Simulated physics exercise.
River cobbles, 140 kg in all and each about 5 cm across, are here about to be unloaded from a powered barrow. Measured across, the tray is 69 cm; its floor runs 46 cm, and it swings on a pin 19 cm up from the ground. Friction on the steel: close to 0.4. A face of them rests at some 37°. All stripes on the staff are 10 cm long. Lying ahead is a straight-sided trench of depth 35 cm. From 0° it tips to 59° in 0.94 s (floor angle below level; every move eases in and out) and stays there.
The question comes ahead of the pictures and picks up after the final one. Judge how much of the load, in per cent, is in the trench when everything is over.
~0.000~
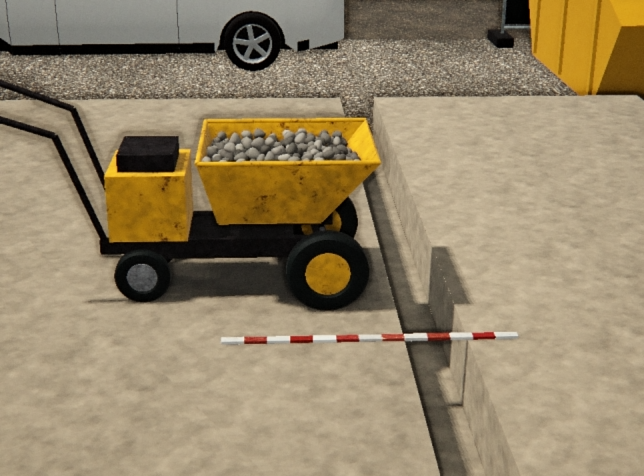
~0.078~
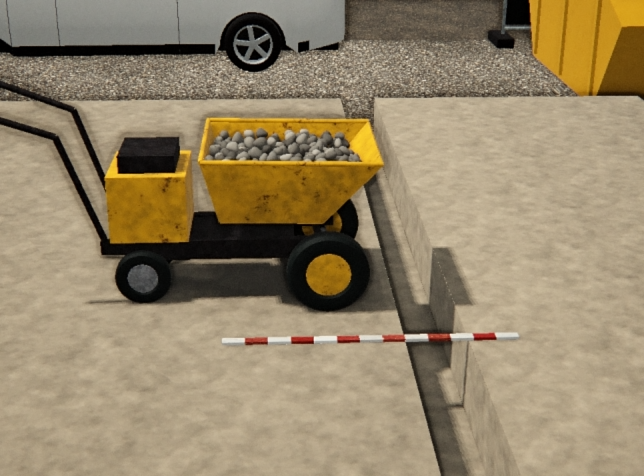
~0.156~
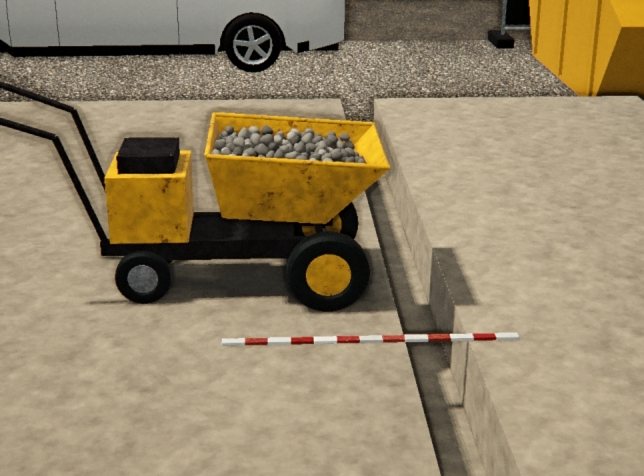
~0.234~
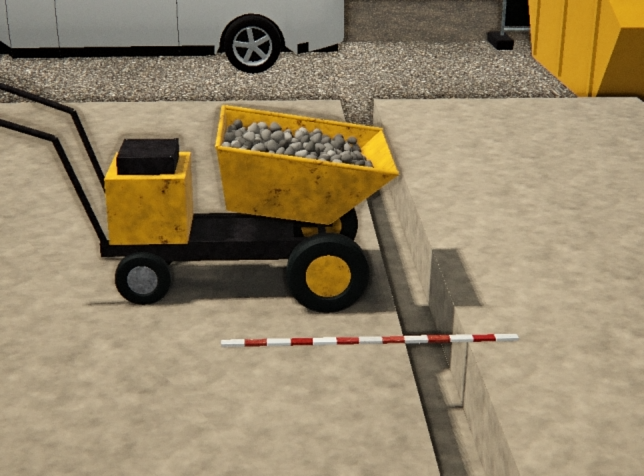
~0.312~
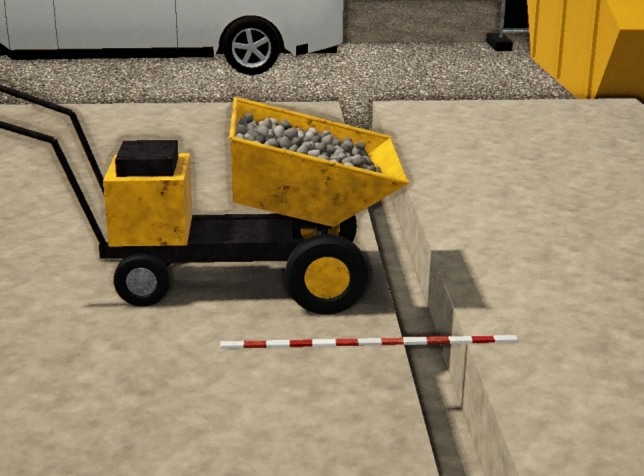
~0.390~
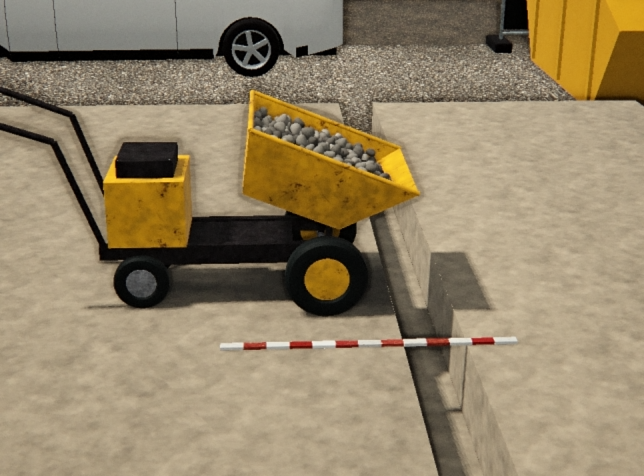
I judge it at about 22 per cent.
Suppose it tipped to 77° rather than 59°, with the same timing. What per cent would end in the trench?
Then about 5 per cent.
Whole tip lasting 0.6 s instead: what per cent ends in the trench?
Close to 15 per cent then.
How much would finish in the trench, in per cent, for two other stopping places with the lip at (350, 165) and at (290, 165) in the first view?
Near 45 then near 70 percent.
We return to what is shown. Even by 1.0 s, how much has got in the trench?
About 0%.
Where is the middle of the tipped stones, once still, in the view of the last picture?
I'd point to around (478, 280).
After 0.7 s the floor is at 49°; 100 % in the tray; the foremost stones are at (424, 214).
After 1.0 s the floor is at 59°; 88 % in the tray, 1 % in the trench, 12 % past the trench; the foremost stones are at (499, 265).
After 1.4 s the floor is at 59°; 55 % in the tray, 45 % past the trench; the foremost stones are at (577, 276).
After 3.3 s the floor is at 59°; 19 % in the tray, 22 % in the trench, 58 % past the trench; the foremost stones are past the picture's edge.
